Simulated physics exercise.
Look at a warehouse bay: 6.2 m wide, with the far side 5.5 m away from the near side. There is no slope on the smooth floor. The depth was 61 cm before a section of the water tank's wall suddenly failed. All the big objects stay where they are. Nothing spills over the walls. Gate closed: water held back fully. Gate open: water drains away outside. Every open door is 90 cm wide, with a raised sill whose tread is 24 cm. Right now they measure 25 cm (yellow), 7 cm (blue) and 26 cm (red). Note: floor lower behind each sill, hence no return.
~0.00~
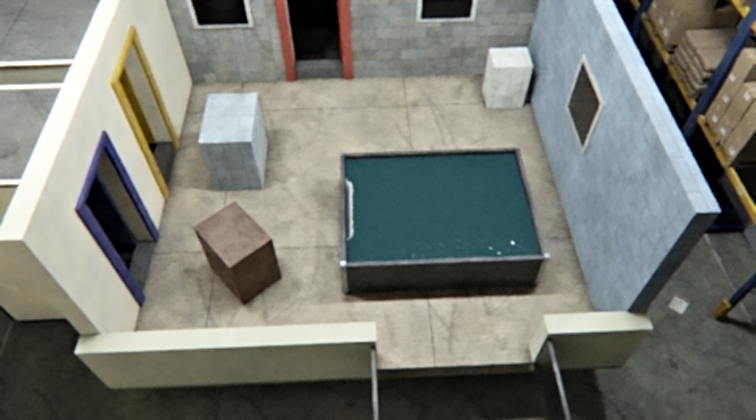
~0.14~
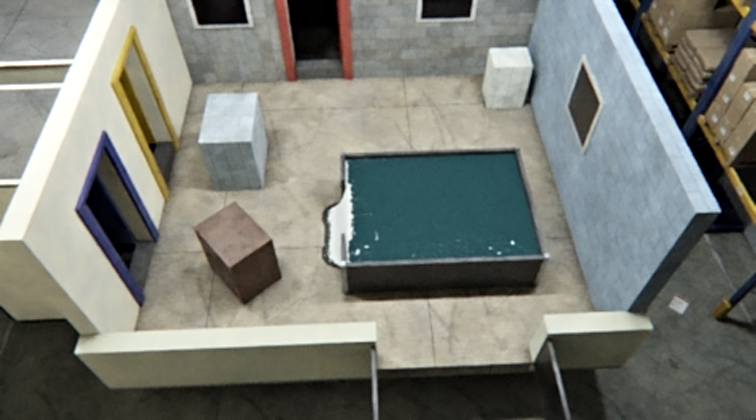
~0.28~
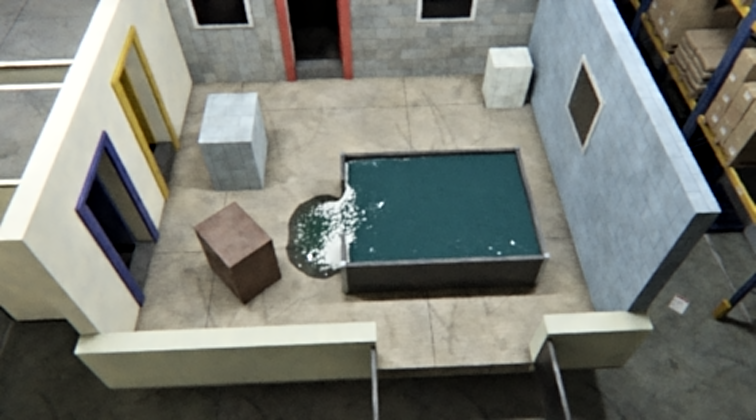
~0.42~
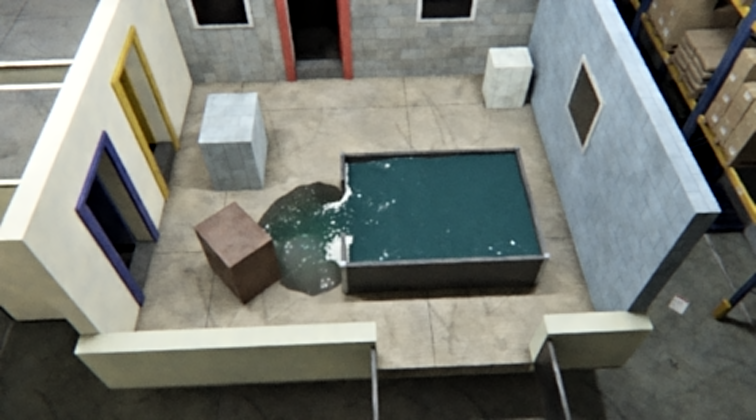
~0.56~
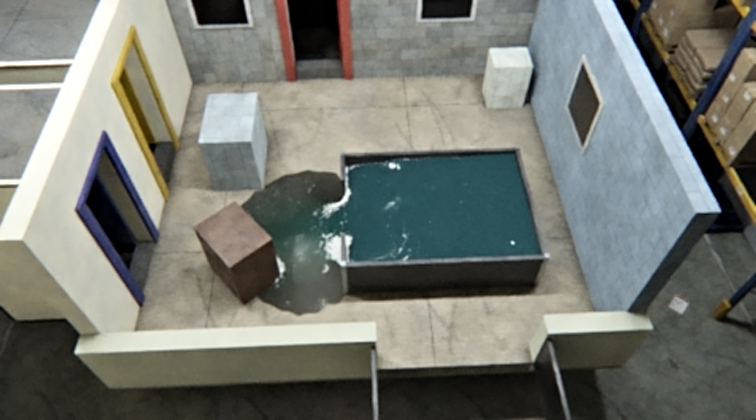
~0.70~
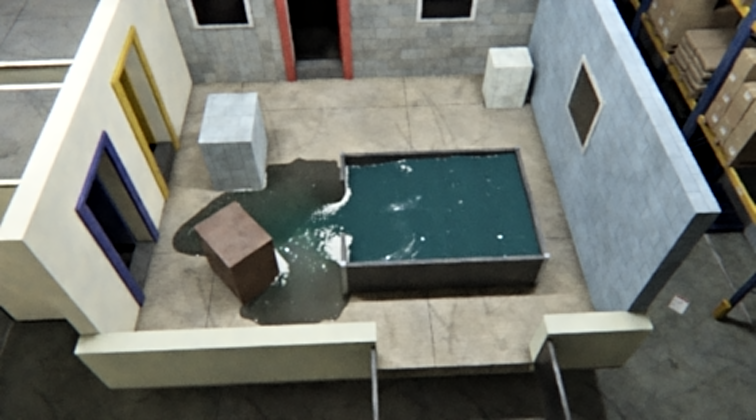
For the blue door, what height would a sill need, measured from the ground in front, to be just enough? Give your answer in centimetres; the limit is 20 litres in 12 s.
Around 11 cm above the ground in front.
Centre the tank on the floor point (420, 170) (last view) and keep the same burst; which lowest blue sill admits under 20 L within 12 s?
Then it needs to be around 22 cm high.
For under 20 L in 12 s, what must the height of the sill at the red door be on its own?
Roughly 7.0 cm at red.
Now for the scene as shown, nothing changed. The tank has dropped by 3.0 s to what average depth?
Some 34 cm.
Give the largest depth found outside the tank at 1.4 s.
Max depth: Near 40 cm.
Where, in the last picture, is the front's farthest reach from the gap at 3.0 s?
Look about (192, 86) in the last picture.
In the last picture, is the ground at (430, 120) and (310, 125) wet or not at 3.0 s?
Spot one: Bone dry, spot two: Awash.
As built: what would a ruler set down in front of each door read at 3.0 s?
Depths, in cm - yellow: 18, blue: 12, red: 8.
After 1.4 s water covers 20 % of the floor, deepest (40 cm) near (276, 262); 8 cm at the blue door, 3 litres in over its 7 cm sill.
After 3.0 s water covers 55 % of the floor, deepest (34 cm) near (162, 217); 12 cm at the blue door, 21 litres in over its 7 cm sill.
After 12.0 s water covers 100 % of the floor, deepest (14 cm) near (510, 76); 7 cm at the blue door, 84 litres in over its 7 cm sill.
At the blue door as built, the water arrived by 1.1 s and peaked near 14 cm at 2.4 s.
With a sill of 9.5 cm, 38 litres would have come in within the 12 s; with 13 cm, 9 litres. So under 20 litres takes about 11 cm.
